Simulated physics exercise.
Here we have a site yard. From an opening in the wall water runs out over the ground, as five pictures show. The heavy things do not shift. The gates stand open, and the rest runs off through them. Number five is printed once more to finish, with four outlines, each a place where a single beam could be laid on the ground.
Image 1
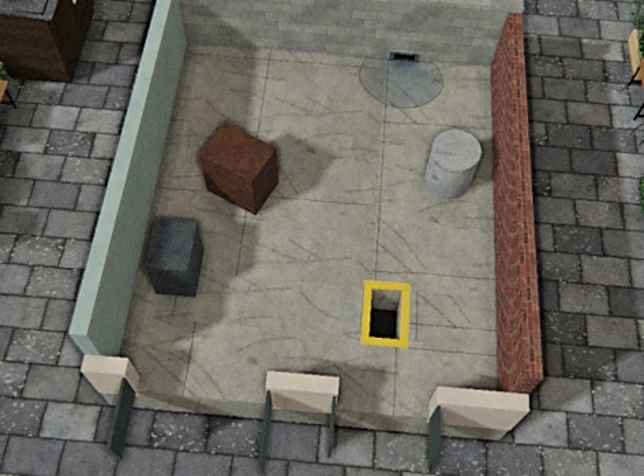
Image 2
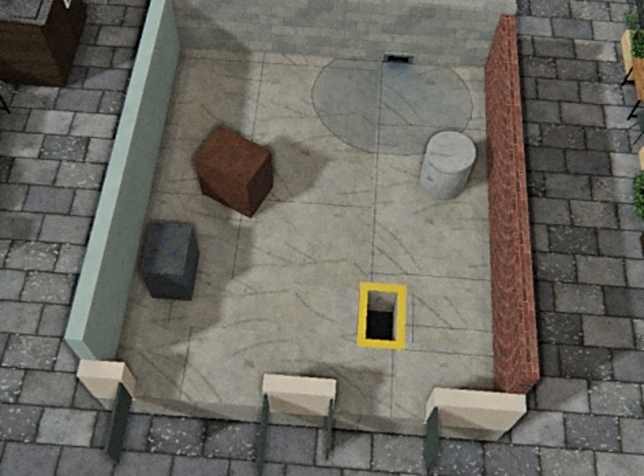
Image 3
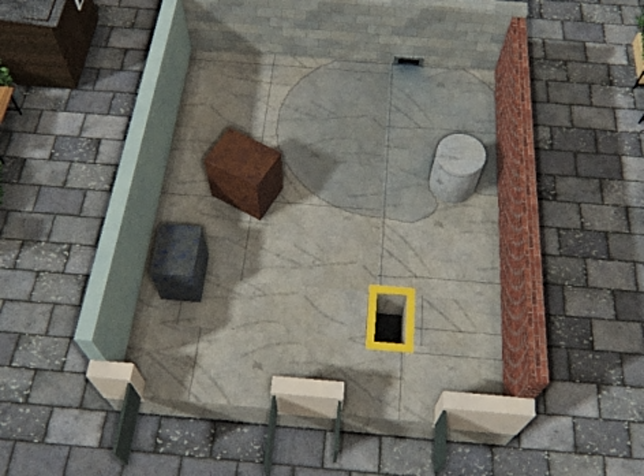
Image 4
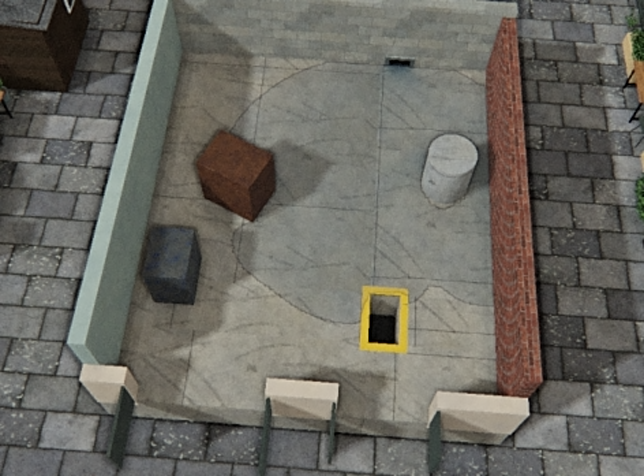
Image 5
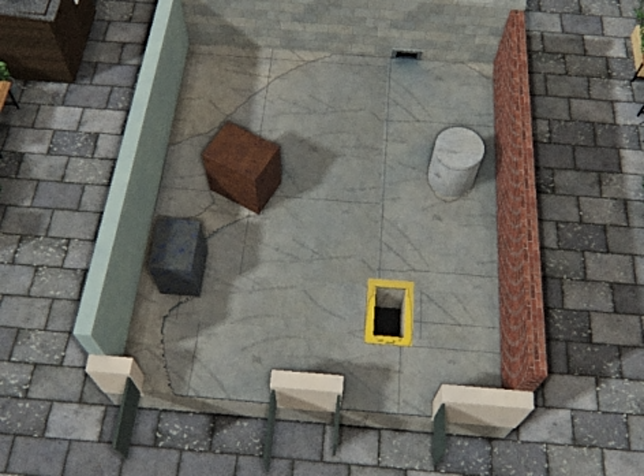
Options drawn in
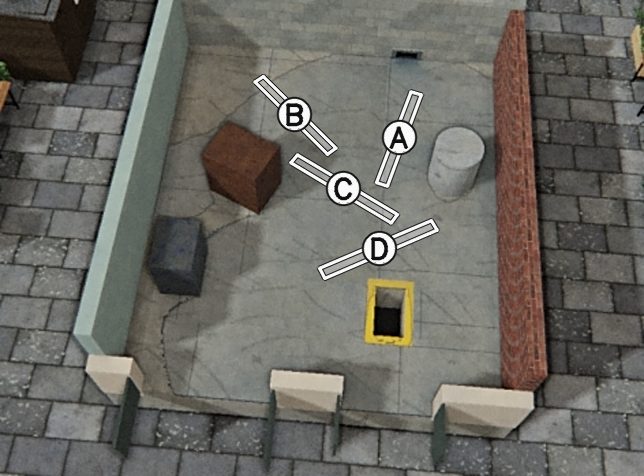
We see a walled yard with two blocks and a pale cylinder, where a thin sheet of water spreads from an opening in the far wall, widening around the objects until it covers most of the ground and reaches the yellow-edged drain.
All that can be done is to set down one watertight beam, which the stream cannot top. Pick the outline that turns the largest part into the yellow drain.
Position B.
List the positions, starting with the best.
B, A, C, D.
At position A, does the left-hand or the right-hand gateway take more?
The left gate.
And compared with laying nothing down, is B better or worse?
It is better.
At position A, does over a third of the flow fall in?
No.
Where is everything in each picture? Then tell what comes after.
The first picture shows outfall at (405, 56); yellow drain at (386, 313); open gate at (205, 383); open gate at (383, 399); 4 % of the ground under water, visible out to (381, 97); yellow drain still dry.
In the second picture, 14 % of the ground under water, visible out to (393, 152); yellow drain still dry.
In the third picture, 28 % of the ground under water, visible out to (379, 214); yellow drain still dry.
In the fourth picture, 51 % of the ground under water, visible out to (359, 319); yellow drain still dry.
In the fifth picture, 78 % of the ground under water, visible out to (180, 326); yellow drain taking water.
In white, A from (381, 184) to (416, 93); B from (259, 79) to (331, 151); C from (294, 158) to (394, 218); D from (322, 273) to (434, 225).
With A, about 18 % of the stream goes into the yellow drain, about 82 % out by the gates.
With B, about 28 % of the stream goes into the yellow drain, about 72 % out by the gates.
With C, about 12 % of the stream goes into the yellow drain, about 88 % out by the gates.
With D, about 6 % of the stream goes into the yellow drain, about 94 % out by the gates.
